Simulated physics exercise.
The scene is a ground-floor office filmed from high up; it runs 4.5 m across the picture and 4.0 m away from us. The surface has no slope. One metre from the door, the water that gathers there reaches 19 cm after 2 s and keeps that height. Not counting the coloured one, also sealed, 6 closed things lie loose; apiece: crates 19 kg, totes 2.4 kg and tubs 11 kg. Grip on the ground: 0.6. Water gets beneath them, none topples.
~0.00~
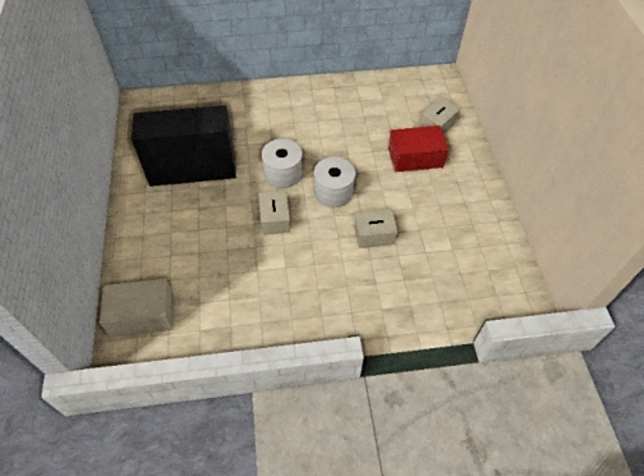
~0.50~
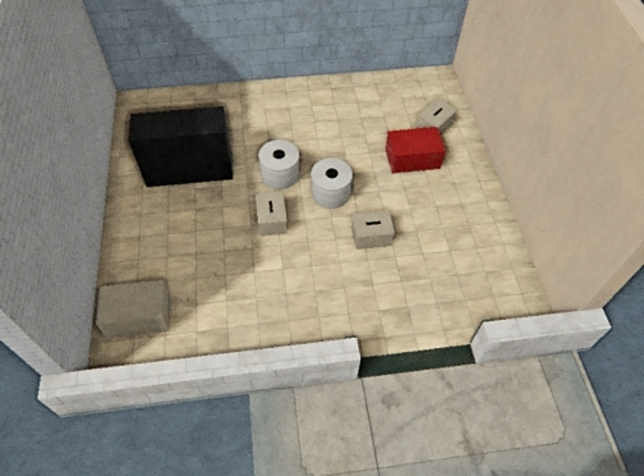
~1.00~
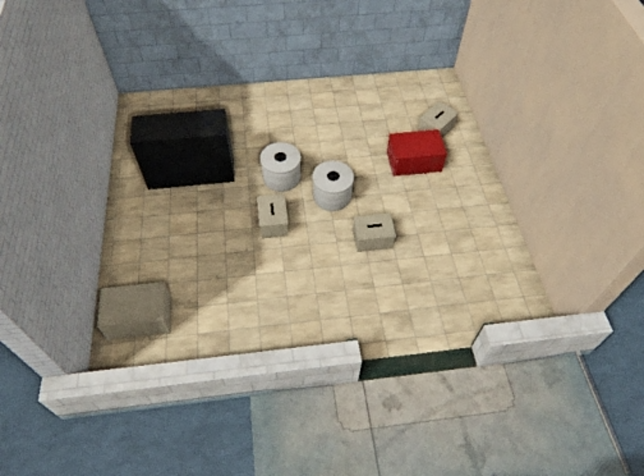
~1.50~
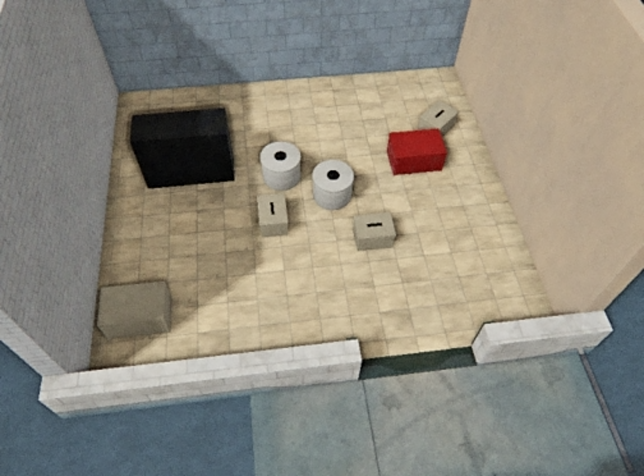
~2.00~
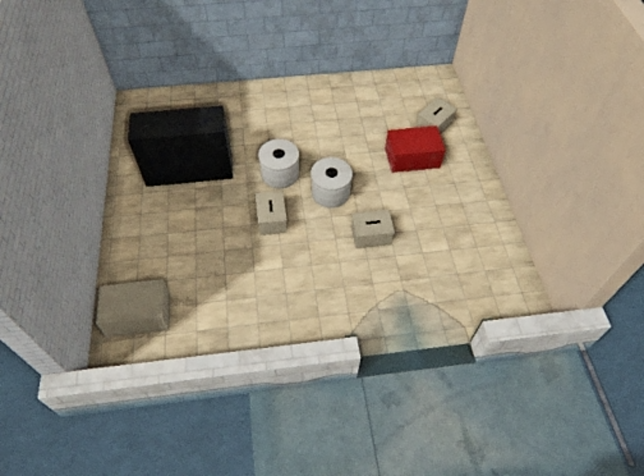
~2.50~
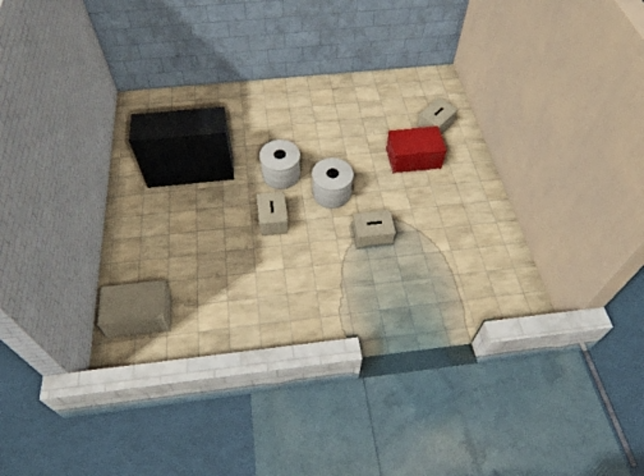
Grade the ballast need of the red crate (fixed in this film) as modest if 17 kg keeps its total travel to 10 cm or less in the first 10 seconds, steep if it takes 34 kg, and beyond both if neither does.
Steep.
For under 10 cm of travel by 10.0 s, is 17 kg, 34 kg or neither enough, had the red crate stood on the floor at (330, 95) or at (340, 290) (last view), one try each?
Note, in order: Heavier only OK; heavier only OK.
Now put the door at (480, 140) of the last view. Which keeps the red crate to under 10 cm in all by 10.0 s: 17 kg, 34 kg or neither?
The big mass is needed.
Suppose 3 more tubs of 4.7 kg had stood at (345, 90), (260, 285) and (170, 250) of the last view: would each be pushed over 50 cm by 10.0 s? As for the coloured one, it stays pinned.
Listed in order, they go over the bar, beneath the bar, beneath the bar.
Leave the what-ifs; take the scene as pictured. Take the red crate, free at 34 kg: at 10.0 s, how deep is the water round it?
Close to 9 cm deep.
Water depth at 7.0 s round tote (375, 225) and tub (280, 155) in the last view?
About 8 and 5 cm.
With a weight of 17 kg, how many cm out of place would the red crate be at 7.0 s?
Shift: Roughly 30 cm.
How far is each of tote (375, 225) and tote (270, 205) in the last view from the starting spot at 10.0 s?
One is off by 200 cm, the other by 80 cm, in the order asked.
After 3.5 s the red crate would be 1 cm from its start with 17 kg and 0 cm from its start with 34 kg; 5 cm of water round it then.
After 4.5 s the red crate would be 21 cm from its start with 17 kg and 0 cm from its start with 34 kg; 5 cm of water round it then.
After 7.0 s the red crate would be 31 cm from its start with 17 kg and 0 cm from its start with 34 kg; 6 cm of water round it then.
After 10.0 s the red crate would be 80 cm from its start with 17 kg and 0 cm from its start with 34 kg; 9 cm of water round it then.
